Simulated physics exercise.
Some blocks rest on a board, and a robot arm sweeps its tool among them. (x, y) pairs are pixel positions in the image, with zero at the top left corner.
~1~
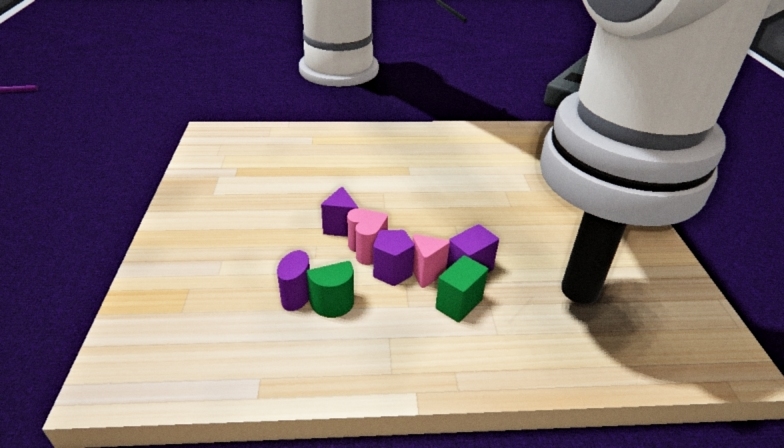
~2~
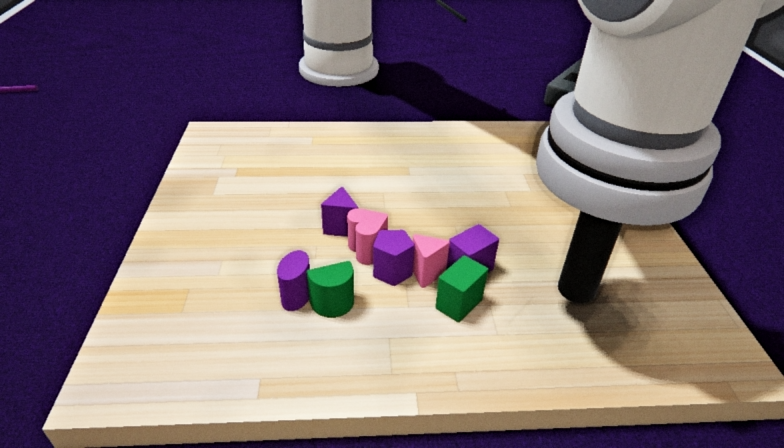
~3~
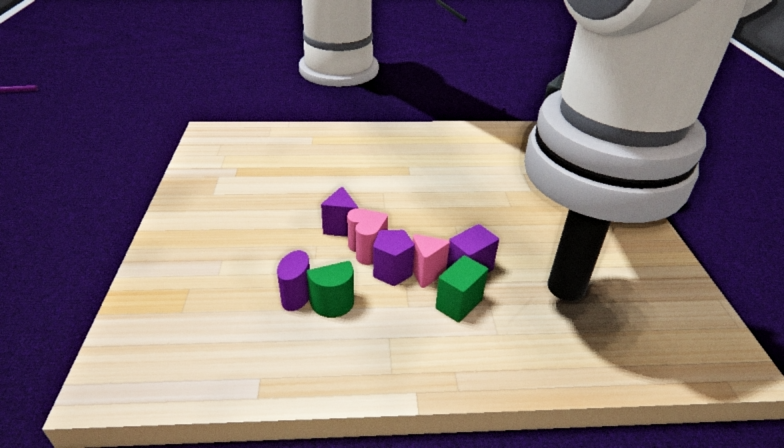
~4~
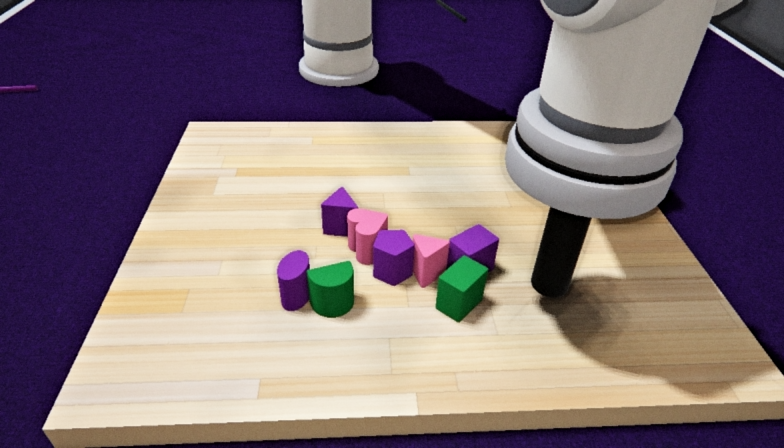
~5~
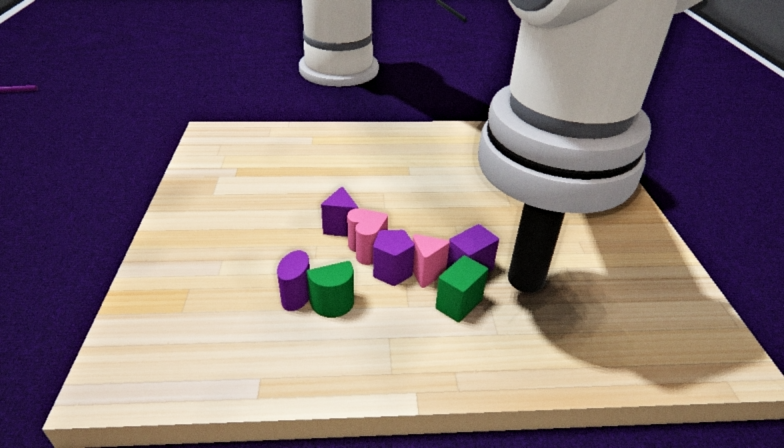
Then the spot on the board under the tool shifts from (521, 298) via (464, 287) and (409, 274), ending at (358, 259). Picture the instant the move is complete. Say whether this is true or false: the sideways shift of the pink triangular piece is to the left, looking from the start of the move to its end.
It is false.
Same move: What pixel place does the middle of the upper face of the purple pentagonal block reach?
It will end up at (329, 242).
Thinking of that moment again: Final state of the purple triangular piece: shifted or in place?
Somewhere new.
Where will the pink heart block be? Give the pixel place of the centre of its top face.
Expect it around (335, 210).
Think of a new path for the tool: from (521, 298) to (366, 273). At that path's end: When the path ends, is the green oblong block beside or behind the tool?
Answer: Yes.
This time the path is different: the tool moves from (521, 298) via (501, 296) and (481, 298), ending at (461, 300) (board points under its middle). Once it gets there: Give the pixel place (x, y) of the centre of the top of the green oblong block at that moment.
For the centre of its top, I'd go with (425, 279).
The first path, step by step. One third of the way, tool (465, 271); pink triangular piece (427, 242); green oblong block (437, 275), turned 35° anticlockwise.
Two thirds of the way, tool (410, 258); pink heart block (358, 220), turned 35° clockwise; purple pentagonal block (371, 242), turned 15° anticlockwise; pink triangular piece (397, 225); green oblong block (422, 274), turned 90° anticlockwise.
At the end, tool (358, 243); purple triangular piece (339, 192), turned 25° anticlockwise; pink heart block (336, 209), turned 95° clockwise; purple pentagonal block (329, 242), turned 90° anticlockwise; pink triangular piece (379, 214), turned 70° clockwise; green oblong block (422, 274), turned 90° anticlockwise.
